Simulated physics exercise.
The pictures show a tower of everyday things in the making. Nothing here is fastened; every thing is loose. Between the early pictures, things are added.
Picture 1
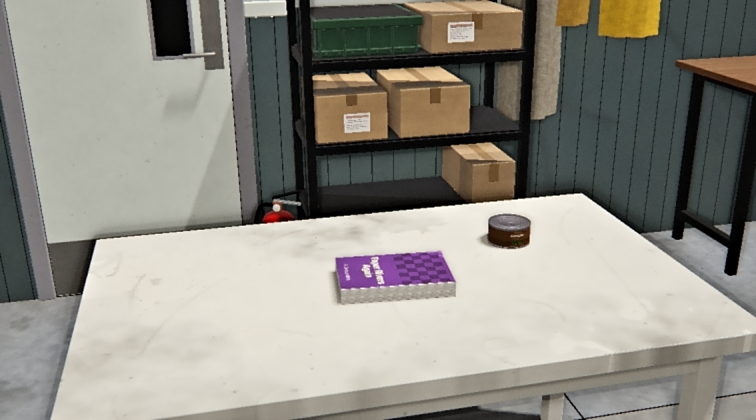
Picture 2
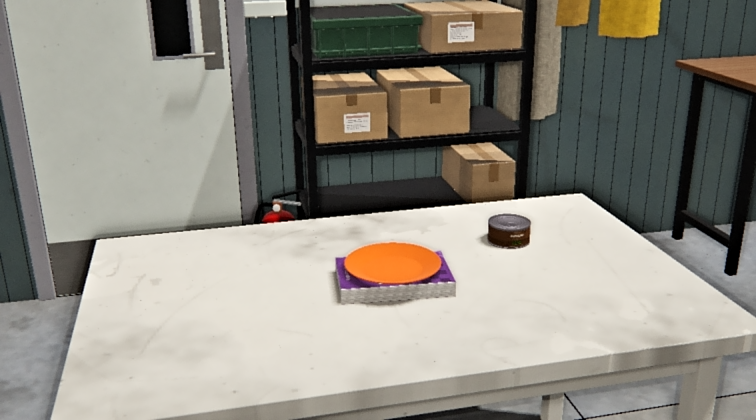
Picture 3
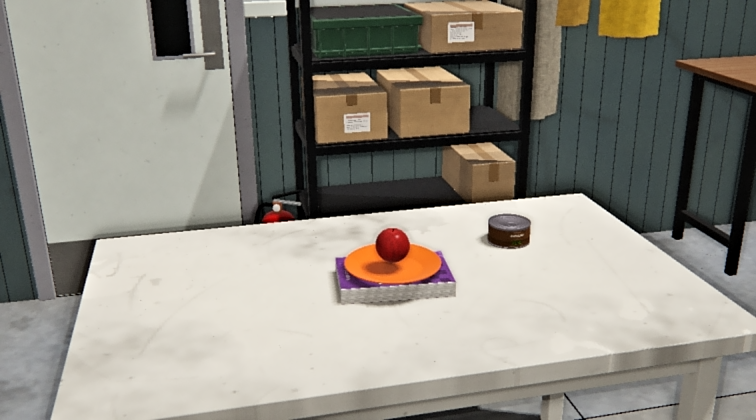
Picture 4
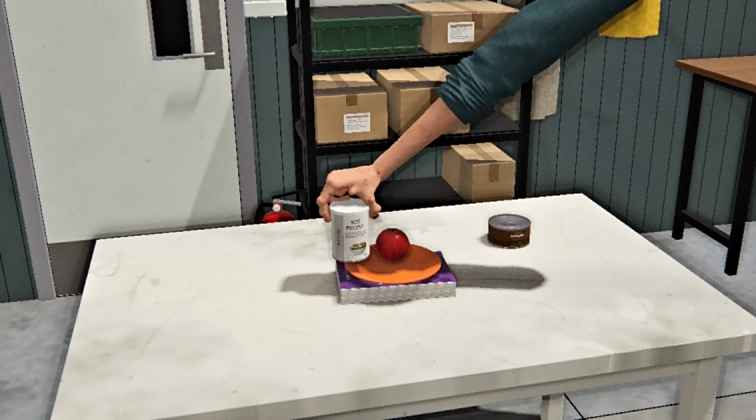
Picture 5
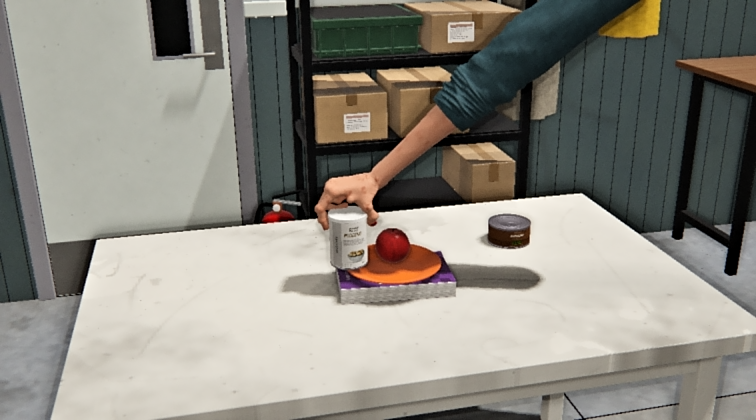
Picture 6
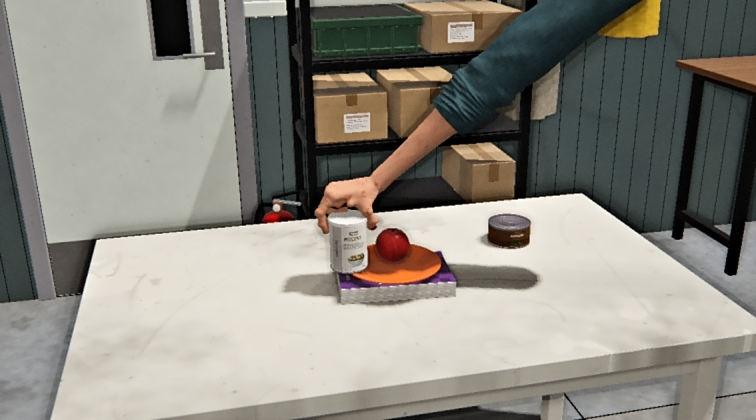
A hand lowered a white tin onto the left side of an orange plate beside a red ball, and kept hold of it, after the plate and ball had appeared on a purple book.
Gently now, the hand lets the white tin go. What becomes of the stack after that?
The pile stays together.
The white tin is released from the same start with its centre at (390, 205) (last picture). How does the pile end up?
Then it gives way.
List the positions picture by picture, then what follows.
In the first frame, the last thing is not in view yet.
In the second frame, the last thing is not in view yet; purple book (394, 276).
In the third frame, the last thing is not in view yet; orange plate (393, 266).
The fourth frame shows on its way; white tin (350, 230); purple book (394, 276).
The fifth frame shows on its way; white tin (348, 238); orange plate (393, 266).
The sixth frame shows set down, still held; white tin (348, 242); purple book (394, 276).
Then, 0.50 s past the last view, nothing moves.
Then, 1.20 s past the last view, white tin resting near (348, 242).
Finally, all 5 still in place. Final places as the last picture's camera would see them, white tin near (348, 242). The pile holds.
